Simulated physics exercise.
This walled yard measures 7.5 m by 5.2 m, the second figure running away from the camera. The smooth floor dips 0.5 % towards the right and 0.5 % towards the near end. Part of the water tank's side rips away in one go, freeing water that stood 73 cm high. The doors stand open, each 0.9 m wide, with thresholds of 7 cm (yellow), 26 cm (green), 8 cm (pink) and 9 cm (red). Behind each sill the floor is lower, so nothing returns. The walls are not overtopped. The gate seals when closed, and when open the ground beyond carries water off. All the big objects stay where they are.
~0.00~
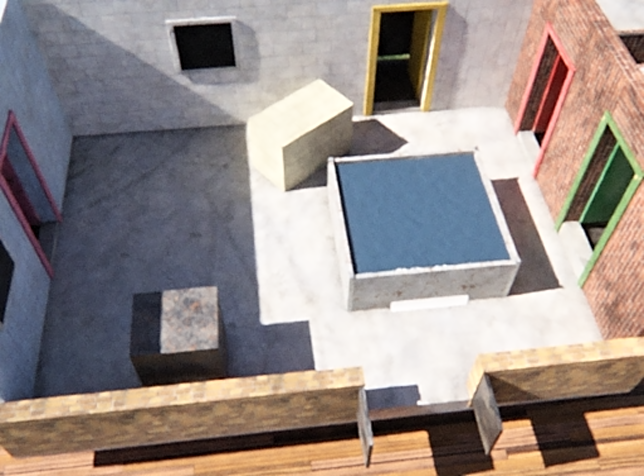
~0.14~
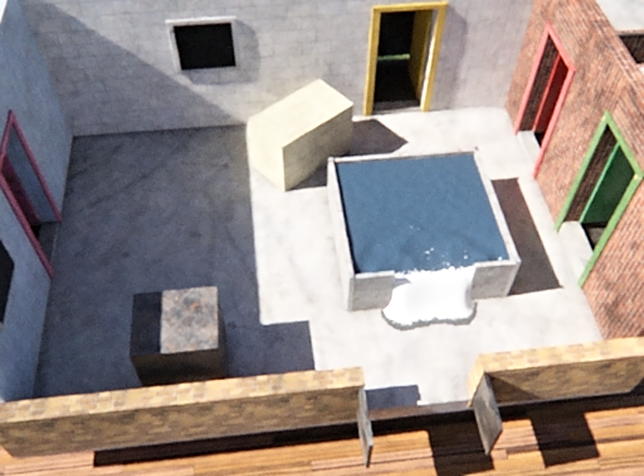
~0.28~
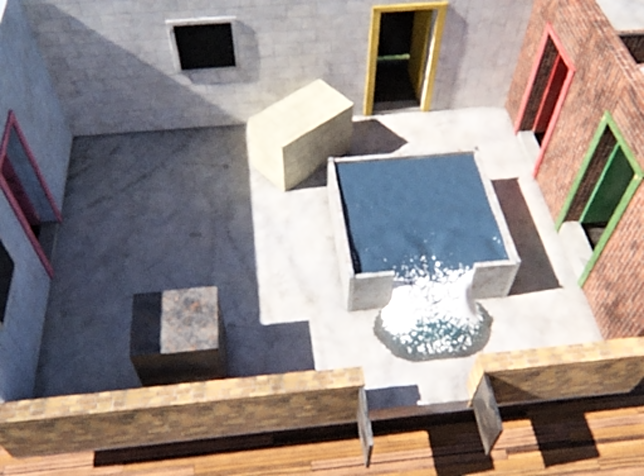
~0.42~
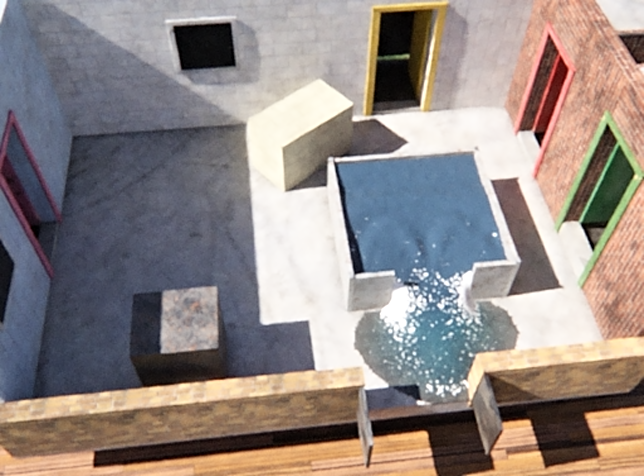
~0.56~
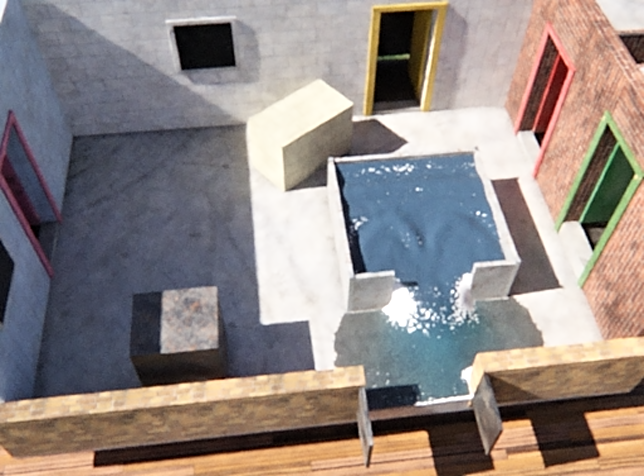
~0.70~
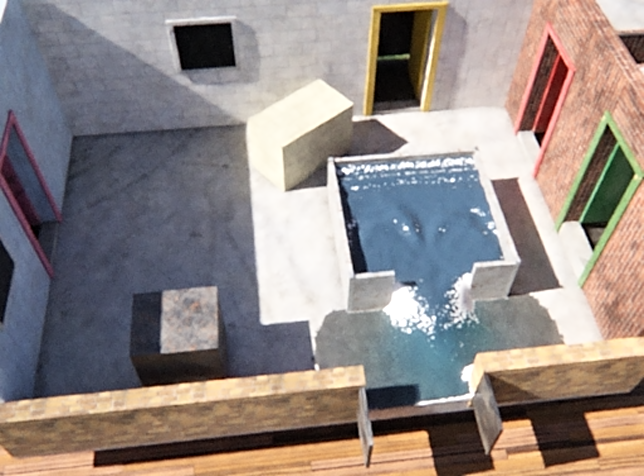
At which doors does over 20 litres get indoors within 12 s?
Within that time: At the yellow door it stays under the limit; at the green door it does not reach the limit; at the pink door it does not reach the limit; at the red door it stays under the limit.
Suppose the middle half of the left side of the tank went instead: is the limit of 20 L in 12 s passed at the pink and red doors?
Then: Pink past it, red under.
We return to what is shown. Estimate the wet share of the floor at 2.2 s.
Near 20 per cent is wet.
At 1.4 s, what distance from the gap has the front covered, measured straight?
Some 3.2 m out.
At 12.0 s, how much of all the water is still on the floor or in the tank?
Some 44 per cent remains.
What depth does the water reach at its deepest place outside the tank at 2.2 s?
Up to some 38 cm.
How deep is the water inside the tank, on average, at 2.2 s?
Roughly 41 cm on average.
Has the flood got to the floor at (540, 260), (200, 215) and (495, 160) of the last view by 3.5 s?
In turn: Flooded, still dry, under water.
After 1.4 s water covers 15 % of the floor and is deepest (45 cm) near (607, 367); yellow door not reached, green door not reached, pink door not reached, red door not reached.
After 2.2 s water covers 20 % of the floor and is deepest (38 cm) near (607, 367); yellow door not reached, green door 9 cm at the sill, 0 L in, pink door not reached, red door not reached.
After 3.5 s water covers 35 % of the floor and is deepest (28 cm) near (473, 381); yellow door not reached, green door 9 cm at the sill, 0 L in, pink door not reached, red door 4 cm at the sill, 0 L in.
After 7.0 s water covers 50 % of the floor and is deepest (16 cm) near (473, 381); yellow door 7 cm at the sill, 0 L in, green door 5 cm at the sill, 0 L in, pink door not reached, red door 9 cm at the sill, 3 L in.
After 12.0 s water covers 75 % of the floor and is deepest (9 cm) near (607, 367); yellow door 8 cm at the sill, 4 L in, green door 3 cm at the sill, 0 L in, pink door not reached, red door 8 cm at the sill, 7 L in.
